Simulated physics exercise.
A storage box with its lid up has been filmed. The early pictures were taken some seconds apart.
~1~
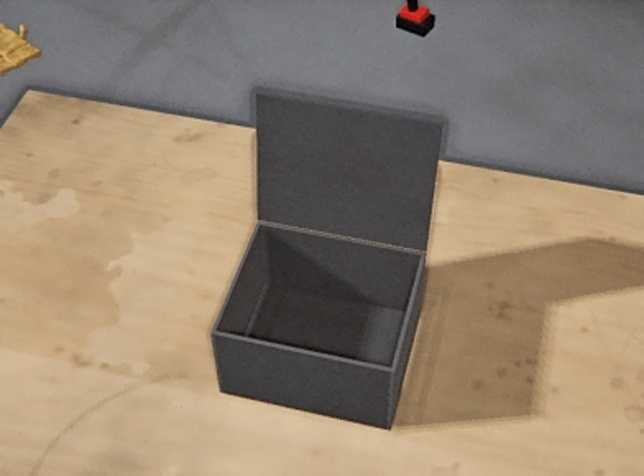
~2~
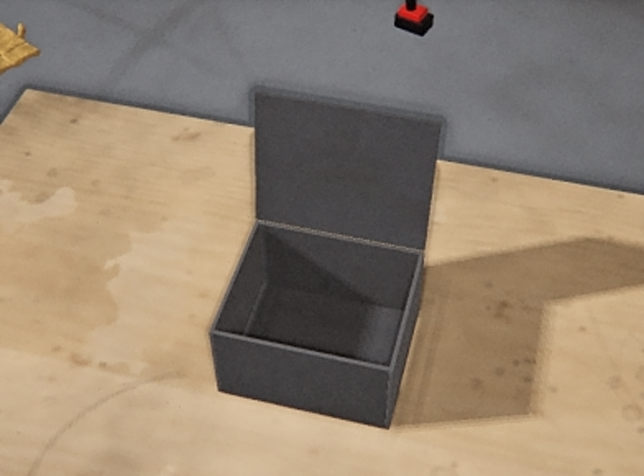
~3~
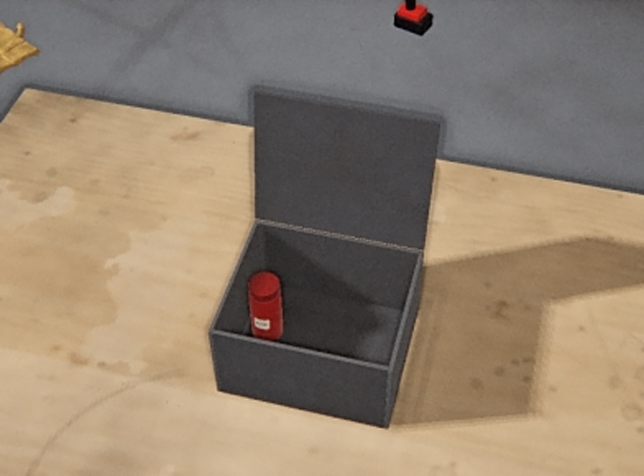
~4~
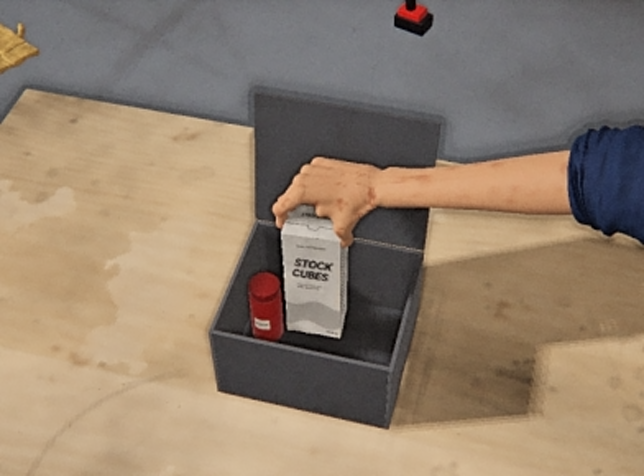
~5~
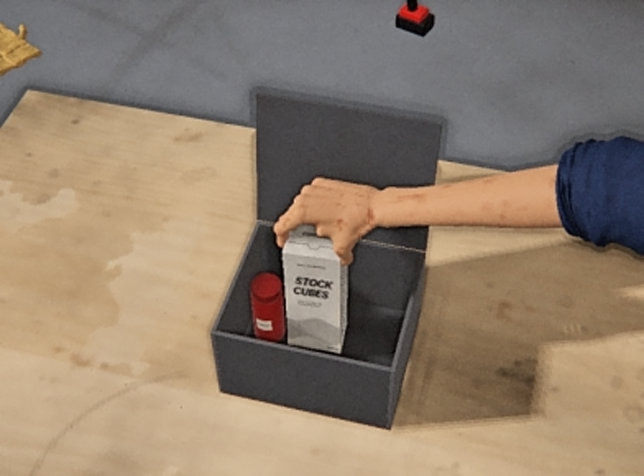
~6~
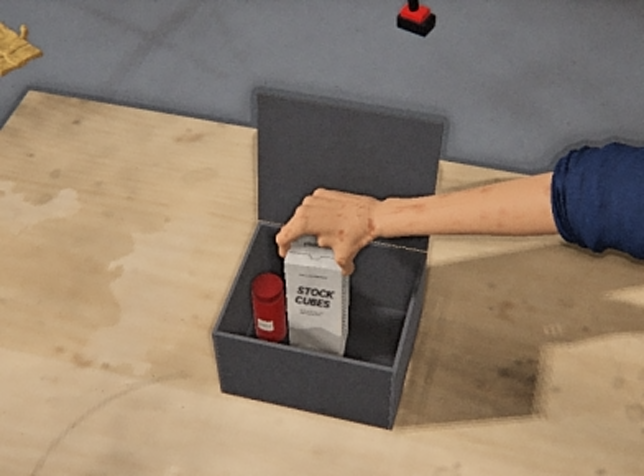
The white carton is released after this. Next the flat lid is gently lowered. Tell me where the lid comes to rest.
Short of the rim, with a gap left.
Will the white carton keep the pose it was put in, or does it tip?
It stays as placed.
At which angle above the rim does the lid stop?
About 50° above the rim.
Then, 1.00 s after the last picture, lid starting down.
Then, 1.30 s after the last picture, lid 78° above the rim.
Then, 1.50 s after the last picture, lid 66° above the rim.
Then, 1.70 s after the last picture, lid 50° above the rim.
At rest, lid 48° above the rim; both in place. Seen from the same camera at the end, white carton near (318, 299).
